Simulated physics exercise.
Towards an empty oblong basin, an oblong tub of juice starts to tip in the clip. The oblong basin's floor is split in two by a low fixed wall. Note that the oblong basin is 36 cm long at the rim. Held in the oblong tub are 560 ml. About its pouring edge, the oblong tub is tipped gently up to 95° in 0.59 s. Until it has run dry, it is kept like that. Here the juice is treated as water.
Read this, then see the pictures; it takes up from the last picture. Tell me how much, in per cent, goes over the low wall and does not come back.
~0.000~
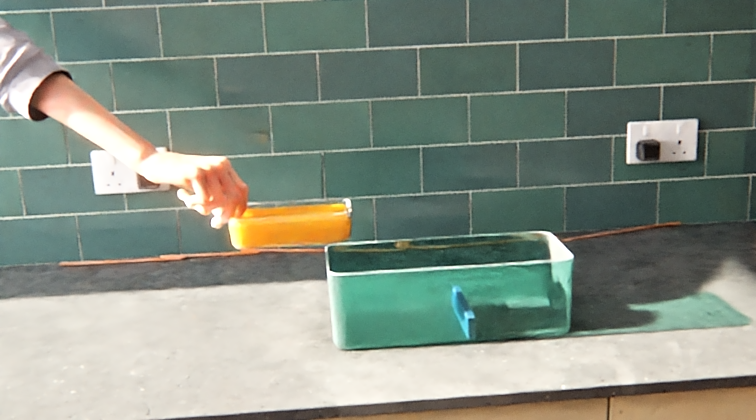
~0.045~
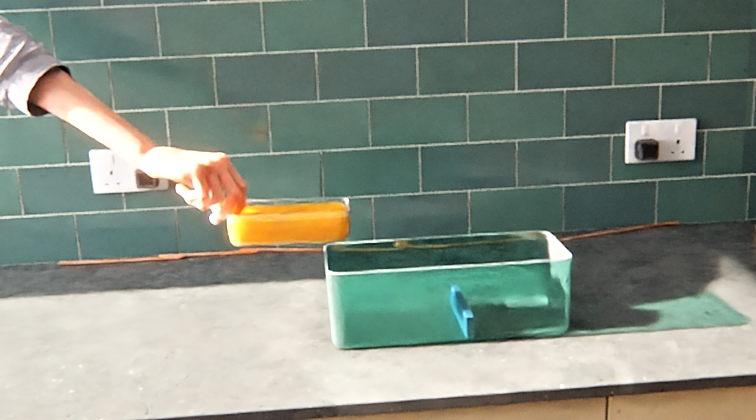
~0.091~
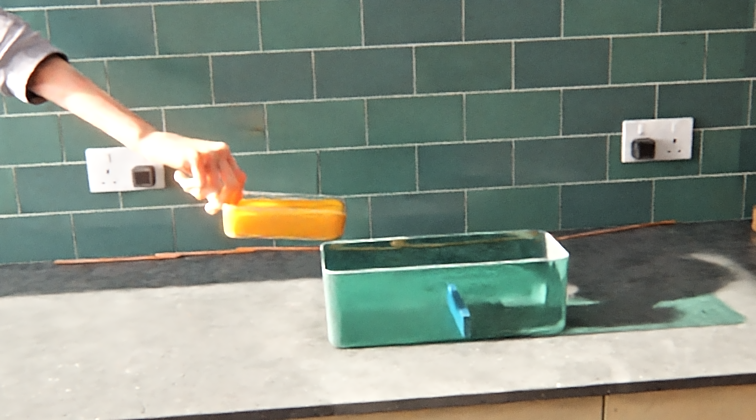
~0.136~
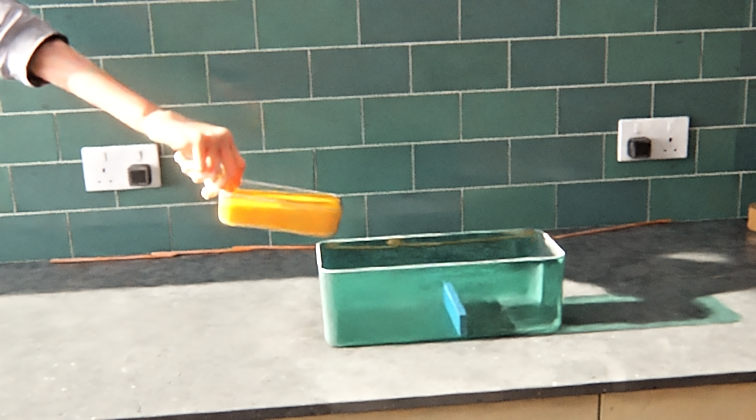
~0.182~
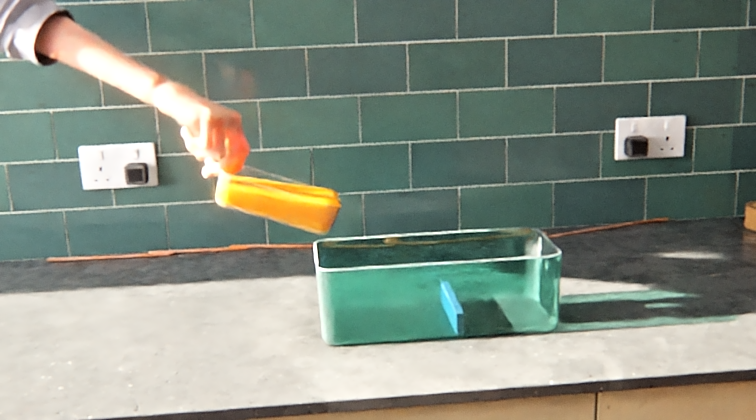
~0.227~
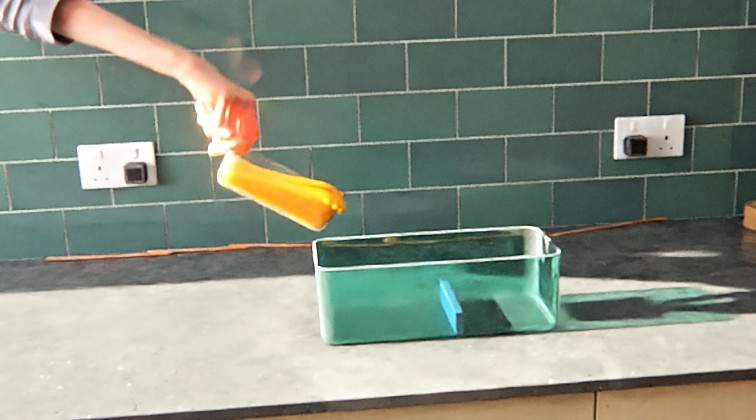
I would say about 23 per cent.
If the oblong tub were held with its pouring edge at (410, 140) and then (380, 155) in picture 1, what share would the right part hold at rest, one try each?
Around 75 per cent first, around 50 per cent next.
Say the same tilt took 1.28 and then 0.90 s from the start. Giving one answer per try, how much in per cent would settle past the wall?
In order, 10 and 15 per cent.
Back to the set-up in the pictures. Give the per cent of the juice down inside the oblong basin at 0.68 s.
Near 90 in a hundred.
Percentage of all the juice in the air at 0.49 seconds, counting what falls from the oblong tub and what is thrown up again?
Some 58 per cent, I reckon.
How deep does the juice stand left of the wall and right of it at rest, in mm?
Depths at rest: Left around 14 mm, right around 6 mm.
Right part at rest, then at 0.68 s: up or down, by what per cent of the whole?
Change: Increase, about 9.
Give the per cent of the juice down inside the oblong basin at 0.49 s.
Some 30 per cent.
Then, 0.49 s in, the tilt is 88° and 12 per cent is still to pour, 31 is left of the wall and 0 right of it.
Then, 0.68 s in, the tilt is 95° and 1 per cent is still to pour, 76 is left of the wall and 15 right of it.
Then, 0.87 s in, the tilt is 95° and 0 per cent is still to pour, 78 is left of the wall and 16 right of it.
Then, 1.09 s in, the tilt is 95° and 0 per cent is still to pour, 79 is left of the wall and 17 right of it.
Finally, 73 per cent lies left of the wall, 23 right of it and 4 outside.
